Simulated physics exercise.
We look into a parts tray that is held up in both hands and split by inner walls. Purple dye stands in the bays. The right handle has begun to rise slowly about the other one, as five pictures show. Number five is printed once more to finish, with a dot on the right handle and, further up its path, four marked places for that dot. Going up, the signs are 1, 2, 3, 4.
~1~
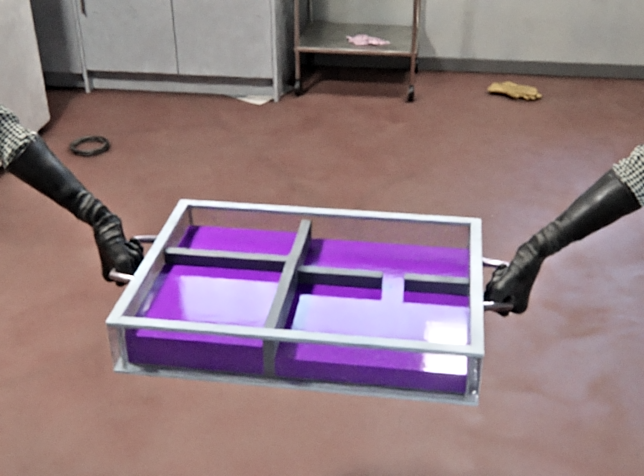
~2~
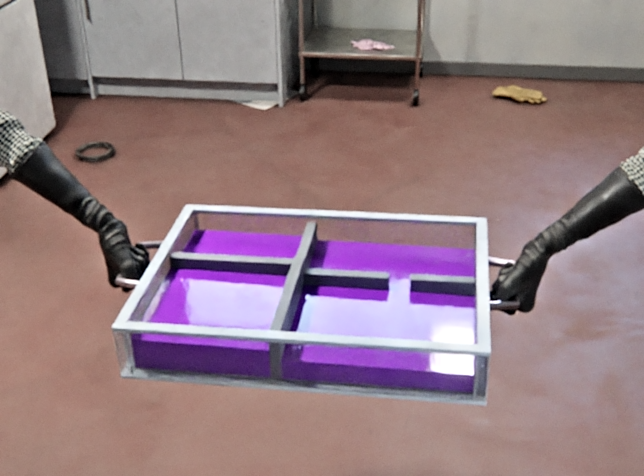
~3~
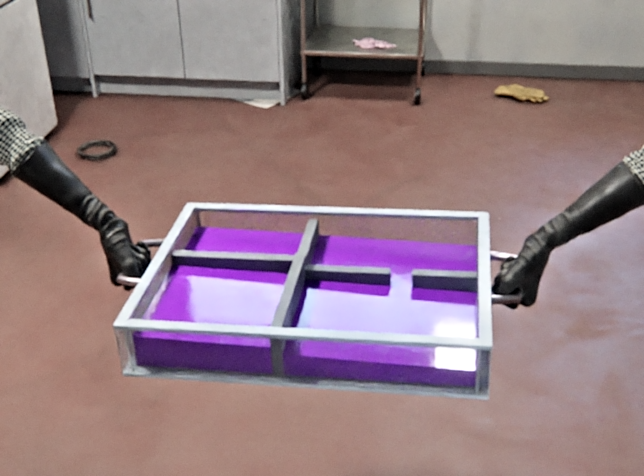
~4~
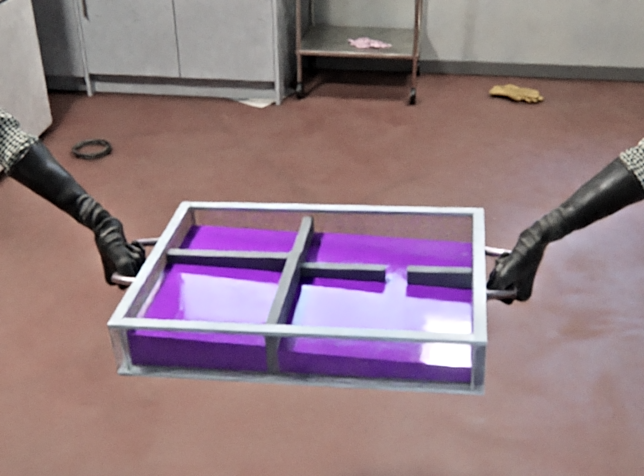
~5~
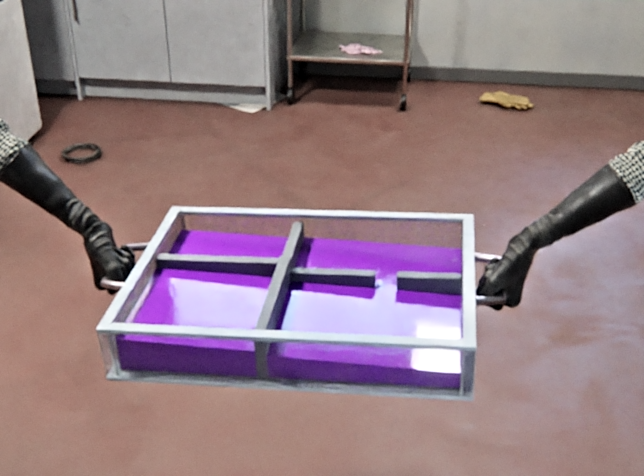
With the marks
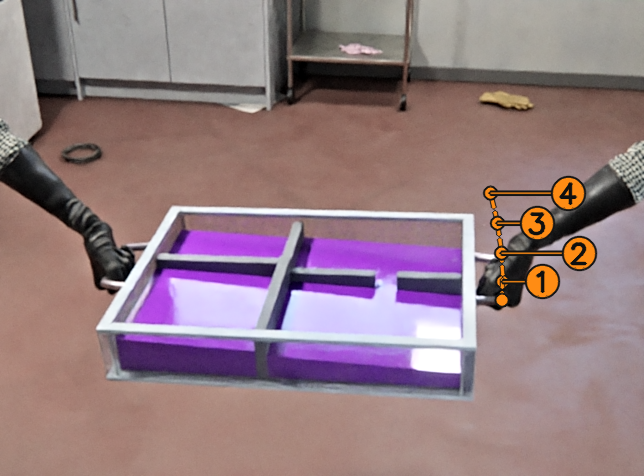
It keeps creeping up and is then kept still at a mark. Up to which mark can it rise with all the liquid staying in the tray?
3 is the one.
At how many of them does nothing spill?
Three.
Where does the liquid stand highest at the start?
The front left bay.
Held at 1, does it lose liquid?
No, not at all.
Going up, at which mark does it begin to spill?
4.
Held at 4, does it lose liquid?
Yes.
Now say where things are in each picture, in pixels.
In the first picture, the tray is level; deepest in the front left bay, at (213, 301), shallowest in the back right; right handle at (507, 286).
In the second picture, tipped about 1° down to the left; no wall is crossed; right handle at (514, 284).
In the third picture, tipped about 2° down to the left; no wall is crossed; right handle at (516, 278).
In the fourth picture, tipped about 3° down to the left; no wall is crossed; right handle at (511, 273).
In the fifth picture, tipped about 3° down to the left; deepest in the front left bay, at (205, 305), shallowest in the back right; right handle at (500, 279).
On the marked copy, 1 at (502, 281); 2 at (501, 253); 3 at (497, 223); 4 at (490, 193).
Choosing 1, nothing spills; the front left bay holds the most.
Choosing 2, nothing spills; the front left bay holds the most.
Choosing 3, nothing spills; the front left bay holds the most.
Choosing 4, about 9 % goes over the rim.
